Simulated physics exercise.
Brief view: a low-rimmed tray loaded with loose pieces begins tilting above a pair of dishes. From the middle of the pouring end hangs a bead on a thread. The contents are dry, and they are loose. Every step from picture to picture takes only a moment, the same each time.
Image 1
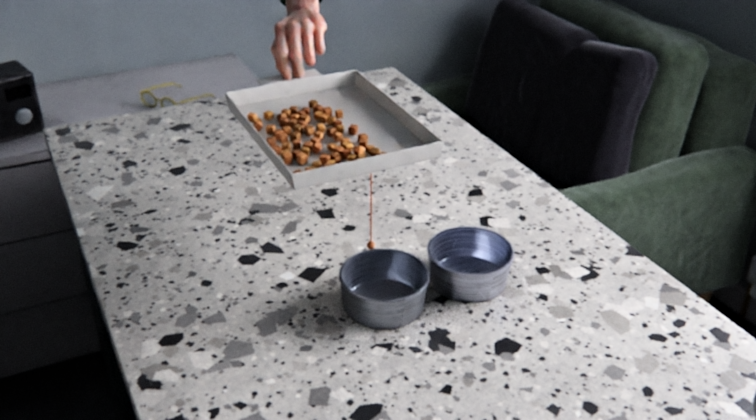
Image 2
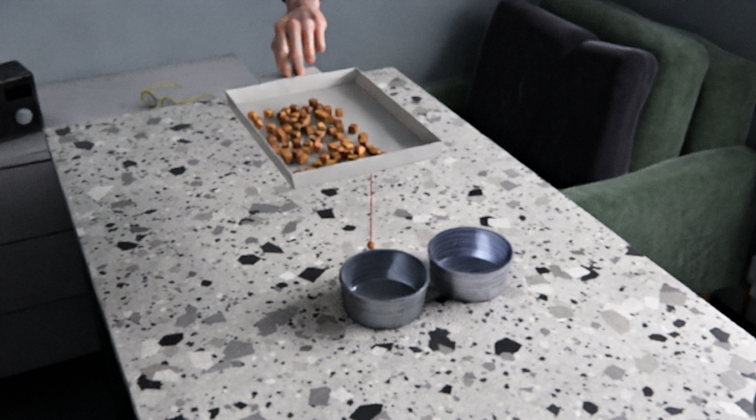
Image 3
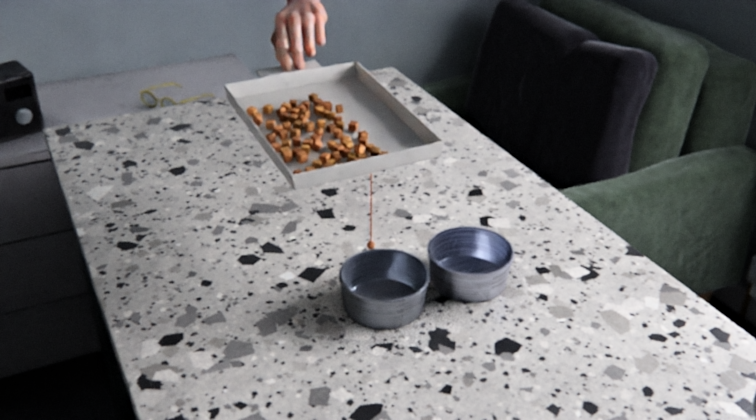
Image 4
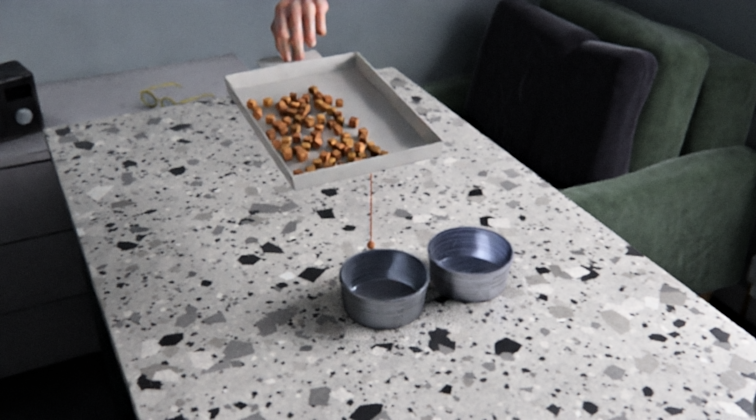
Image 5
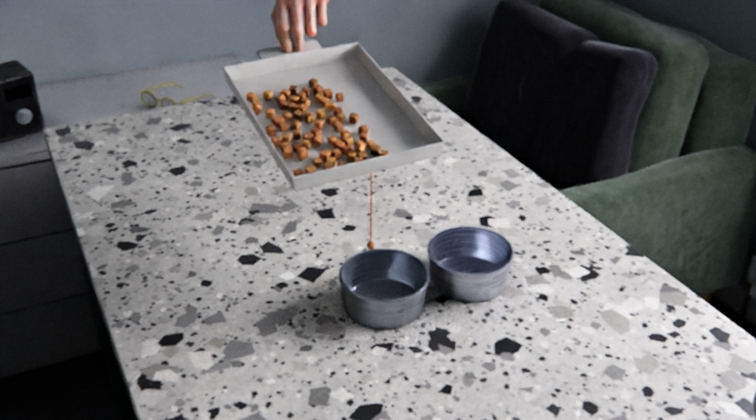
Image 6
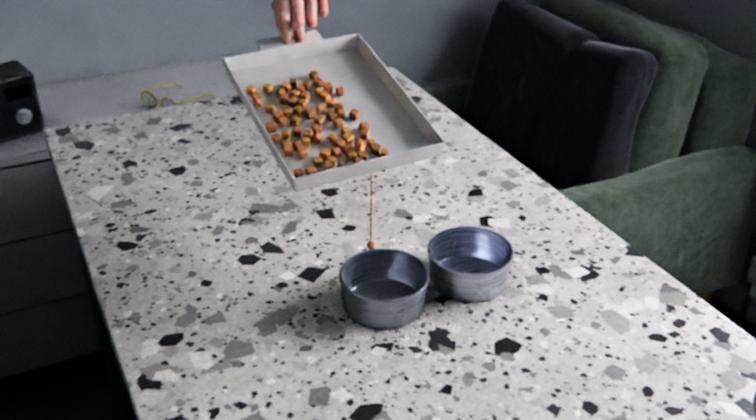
The footage shows a hand gripping the far end of a pale tray of small brown pieces above two blue-gray bowls on a speckled table, gradually raising that end slightly while a bead hangs from the near edge.
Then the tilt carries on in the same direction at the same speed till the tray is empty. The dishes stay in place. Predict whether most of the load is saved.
Only a minority of it is saved.
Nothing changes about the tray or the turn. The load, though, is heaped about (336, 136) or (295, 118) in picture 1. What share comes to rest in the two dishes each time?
Estimate: 40 % first, 50 % second.
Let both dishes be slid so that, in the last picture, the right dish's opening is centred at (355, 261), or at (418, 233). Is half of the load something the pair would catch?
The pair would catch the lesser share the first time and the lesser share the second time.
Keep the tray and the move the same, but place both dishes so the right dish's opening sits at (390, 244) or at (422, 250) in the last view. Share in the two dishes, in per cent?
Some 0 percent in the first case, 40 percent in the second.
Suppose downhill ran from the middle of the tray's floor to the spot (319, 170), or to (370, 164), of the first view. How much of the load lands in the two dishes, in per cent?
Roughly 10 percent first and 50 percent second.
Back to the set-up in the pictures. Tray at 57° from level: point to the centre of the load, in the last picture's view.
I'd mark the middle close to (336, 150).
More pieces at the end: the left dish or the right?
That would be the left of the two, then.
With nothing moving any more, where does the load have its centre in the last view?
The centre ends up roughly at (365, 328).
Just after the last frame, tray tipped steeply; every one on the tray.
A moment on, tray tipped right over; every one on the tray.
Further on, tray tipped past a quarter turn; roughly a third in the left dish; roughly two thirds outside both.
When it is over, tray tipped past a quarter turn; roughly a third in the left dish; not one in the right dish; roughly two thirds outside both.
